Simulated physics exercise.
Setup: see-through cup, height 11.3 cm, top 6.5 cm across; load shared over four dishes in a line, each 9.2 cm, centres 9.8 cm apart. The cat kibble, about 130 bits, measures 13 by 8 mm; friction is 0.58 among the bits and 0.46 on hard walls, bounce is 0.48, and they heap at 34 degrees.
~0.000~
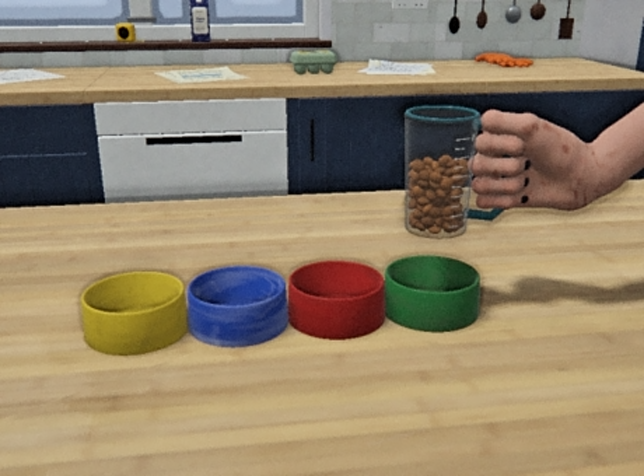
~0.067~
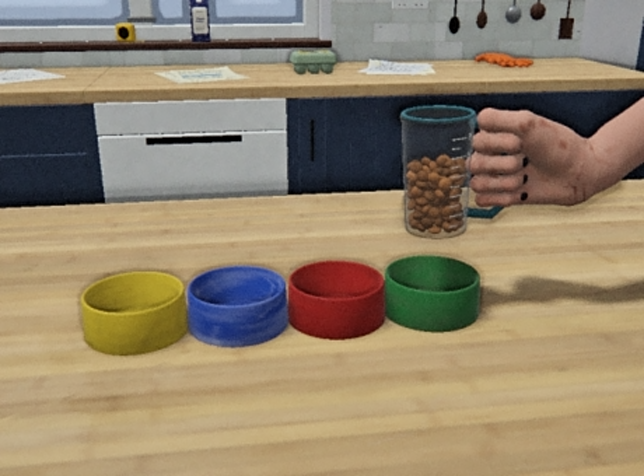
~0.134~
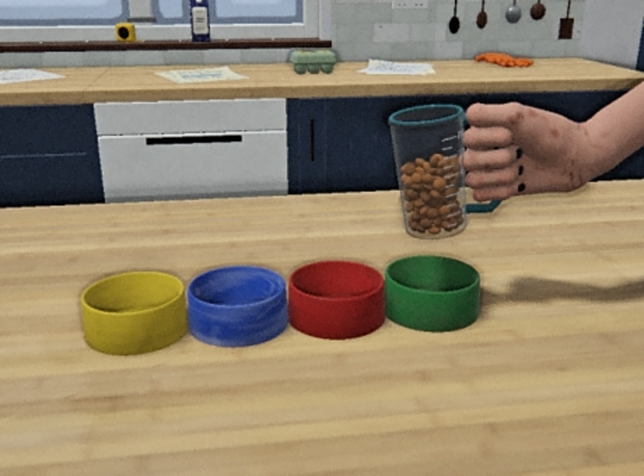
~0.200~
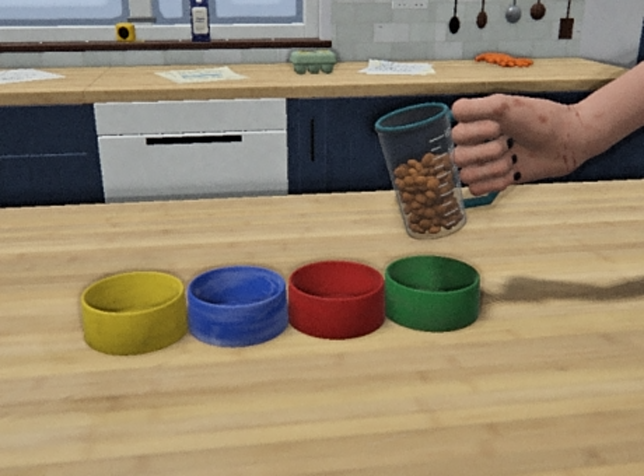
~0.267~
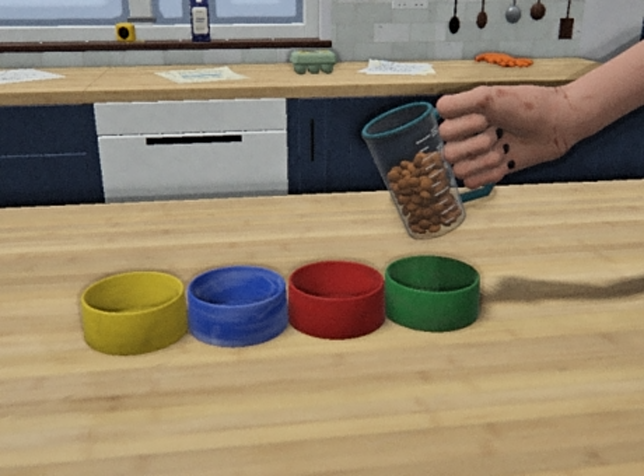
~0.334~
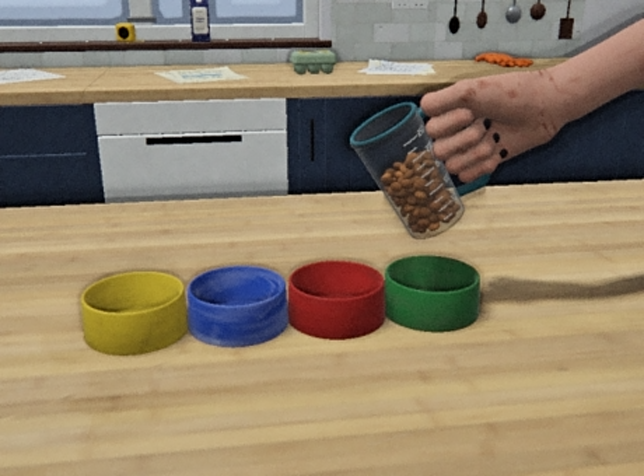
On a wooden kitchen counter, a hand holds a clear cup partly filled with small brown pieces upright, behind a row of yellow, blue, red and green dishes. The hand then moves the cup slightly left while tilting it steadily leftward, and the pieces shift inside the slanted cup.
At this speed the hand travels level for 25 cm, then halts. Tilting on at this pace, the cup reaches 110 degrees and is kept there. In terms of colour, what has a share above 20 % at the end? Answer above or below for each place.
Red: Below, blue: Above, green: Below, yellow: Above, counter: Below.
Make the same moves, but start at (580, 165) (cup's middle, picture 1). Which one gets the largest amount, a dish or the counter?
The biggest share goes to red.
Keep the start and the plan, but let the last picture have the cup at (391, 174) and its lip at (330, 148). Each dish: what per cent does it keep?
You'd end up with red at 0, blue at 0, green at 0 and yellow at 80.
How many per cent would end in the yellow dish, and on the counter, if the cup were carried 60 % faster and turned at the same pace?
The shares would then be yellow 90 and counter 0.
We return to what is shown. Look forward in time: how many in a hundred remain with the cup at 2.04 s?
Somewhere close to 40 percent.
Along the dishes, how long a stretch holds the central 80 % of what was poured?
Spread: Around 13 cm.
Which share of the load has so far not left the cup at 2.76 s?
I'd say close to 25 per cent.
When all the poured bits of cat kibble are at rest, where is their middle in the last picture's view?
I'd say roughly (211, 315).
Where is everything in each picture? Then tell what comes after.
The first frame shows cup at (439, 172), tilt 0 degrees, lip at (408, 115), moved 0.0 cm; middle of the pieces at (435, 189); green dish at (432, 274); red dish at (336, 280); blue dish at (237, 286); yellow dish at (134, 292).
The second frame shows cup at (437, 172), tilt 2 degrees, lip at (404, 116), moved 0.2 cm; middle of the pieces at (433, 189).
The third frame shows cup at (431, 173), tilt 8 degrees, lip at (392, 121), moved 0.8 cm; middle of the pieces at (430, 190).
The fourth frame shows cup at (424, 173), tilt 16 degrees, lip at (378, 127), moved 1.4 cm; middle of the pieces at (425, 190).
The fifth frame shows cup at (417, 173), tilt 23 degrees, lip at (365, 135), moved 2.1 cm; middle of the pieces at (420, 190).
The sixth frame shows cup at (410, 174), tilt 31 degrees, lip at (352, 143), moved 2.8 cm; middle of the pieces at (416, 189); green dish at (432, 274); red dish at (336, 280); blue dish at (237, 286); yellow dish at (134, 292). The cup turns about 110 degrees a second and travels 10 cm a second.
Then, at 1.36 s, tilt 110 degrees; cup holds 75 %, blue 25 %.
Then, at 2.04 s, tilt 110 degrees; cup holds 40 %, blue 50 %, yellow 5 %.
Then, at 2.76 s, tilt 110 degrees; cup holds 25 %, blue 50 %, yellow 20 %.
In the end, at 4.8 s, red 0 %, blue 50 %, green 0 %, yellow 35 %, counter 0 %, cup 15 %.
